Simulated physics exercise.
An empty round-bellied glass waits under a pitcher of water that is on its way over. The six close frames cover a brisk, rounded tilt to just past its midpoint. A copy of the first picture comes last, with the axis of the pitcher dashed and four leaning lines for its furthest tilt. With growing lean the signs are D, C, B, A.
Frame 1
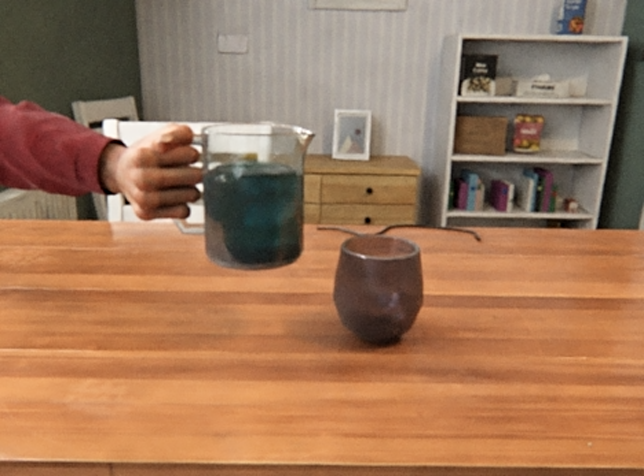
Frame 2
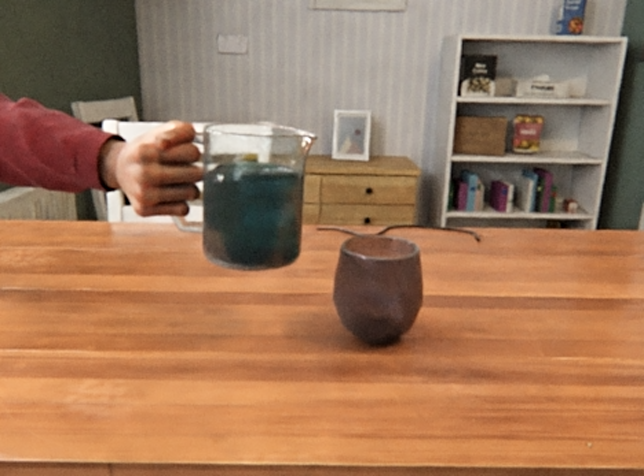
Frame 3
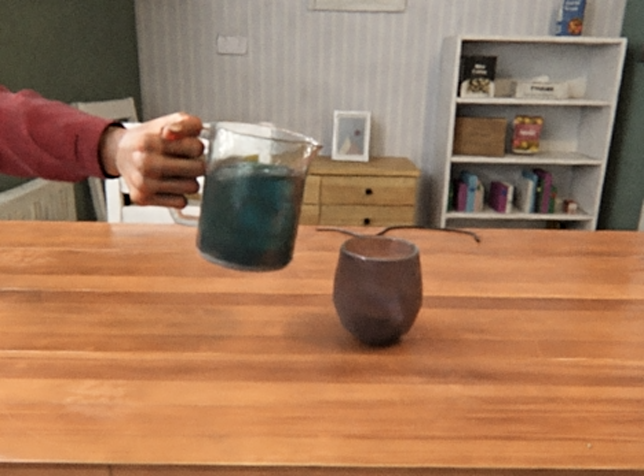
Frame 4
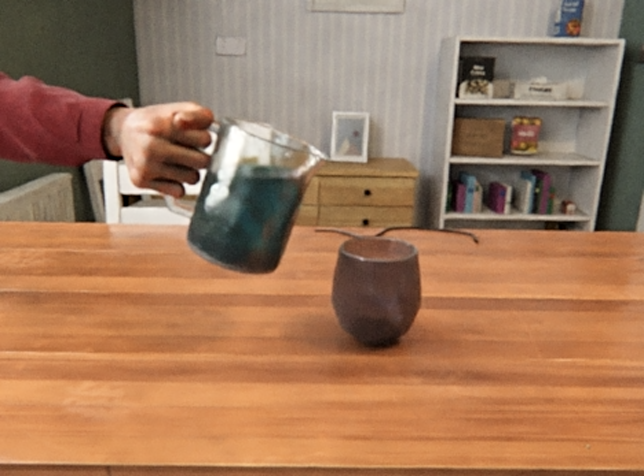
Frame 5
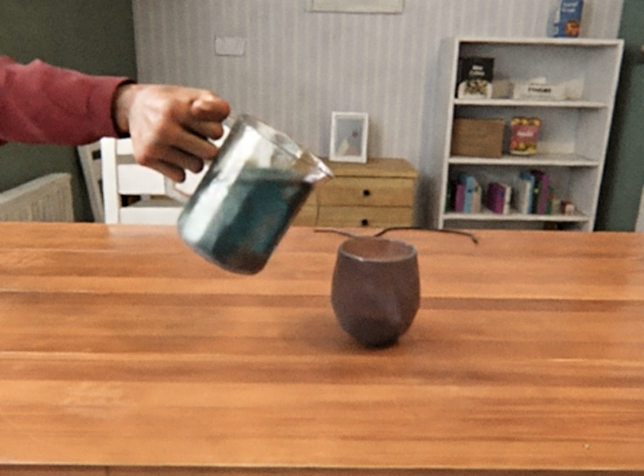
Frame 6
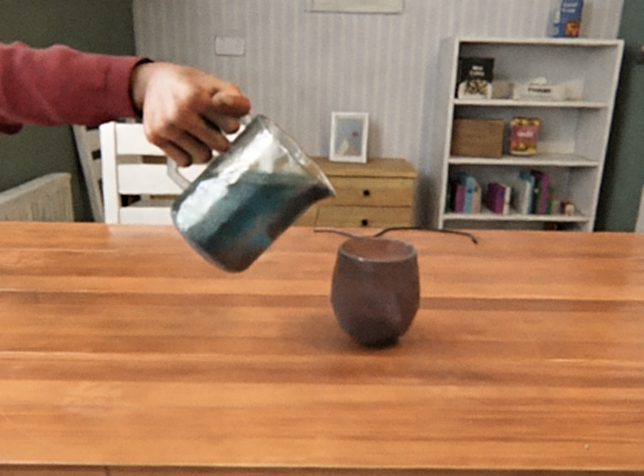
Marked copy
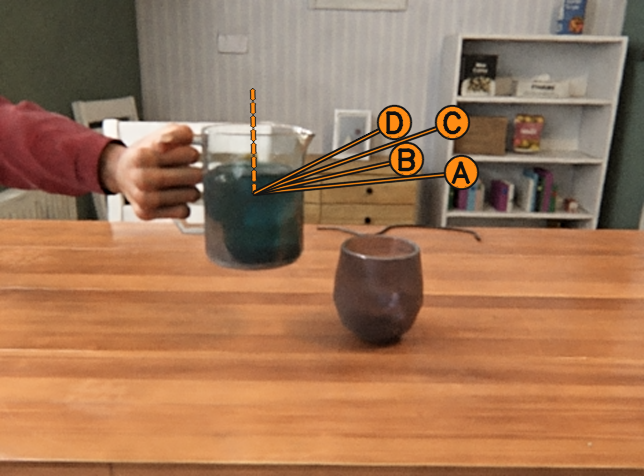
A hand in a red sleeve held a clear pitcher of dark blue-green liquid above a wooden table, then steadily tilted it rightward near a round-bellied glass that stayed still, with nothing leaving the lip.
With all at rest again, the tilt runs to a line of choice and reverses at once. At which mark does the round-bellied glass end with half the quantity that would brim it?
C beats the others.
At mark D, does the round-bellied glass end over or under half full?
Under.
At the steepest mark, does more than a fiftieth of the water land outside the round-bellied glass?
Yes.
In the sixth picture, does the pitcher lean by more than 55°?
No.
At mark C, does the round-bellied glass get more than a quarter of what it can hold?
Yes, it does.
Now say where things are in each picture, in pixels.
Upright, lip at (314, 133); rim of the round-bellied glass round (381, 245); nothing has left yet, in the first picture.
Tipped about 2°, lip at (316, 136); nothing has left yet, in the second picture.
Tipped about 9°, lip at (322, 145); nothing has left yet, in the third picture.
Tipped about 19°, lip at (328, 159); nothing has left yet, in the fourth picture.
Tipped about 31°, lip at (333, 176); nothing has left yet, in the fifth picture.
Tipped about 44°, lip at (335, 194); nothing has left yet, in the sixth picture.
In orange, A at (444, 174); B at (389, 163); C at (436, 128); D at (379, 130).
For mark A, the round-bellied glass ends with about 61 % of what it can hold; 19 % of the water is spilt.
For mark B, the round-bellied glass ends with about 65 % of what it can hold; 4 % of the water is spilt.
For mark C, the round-bellied glass ends with about 52 % of what it can hold.
For mark D, the round-bellied glass ends with about 34 % of what it can hold.
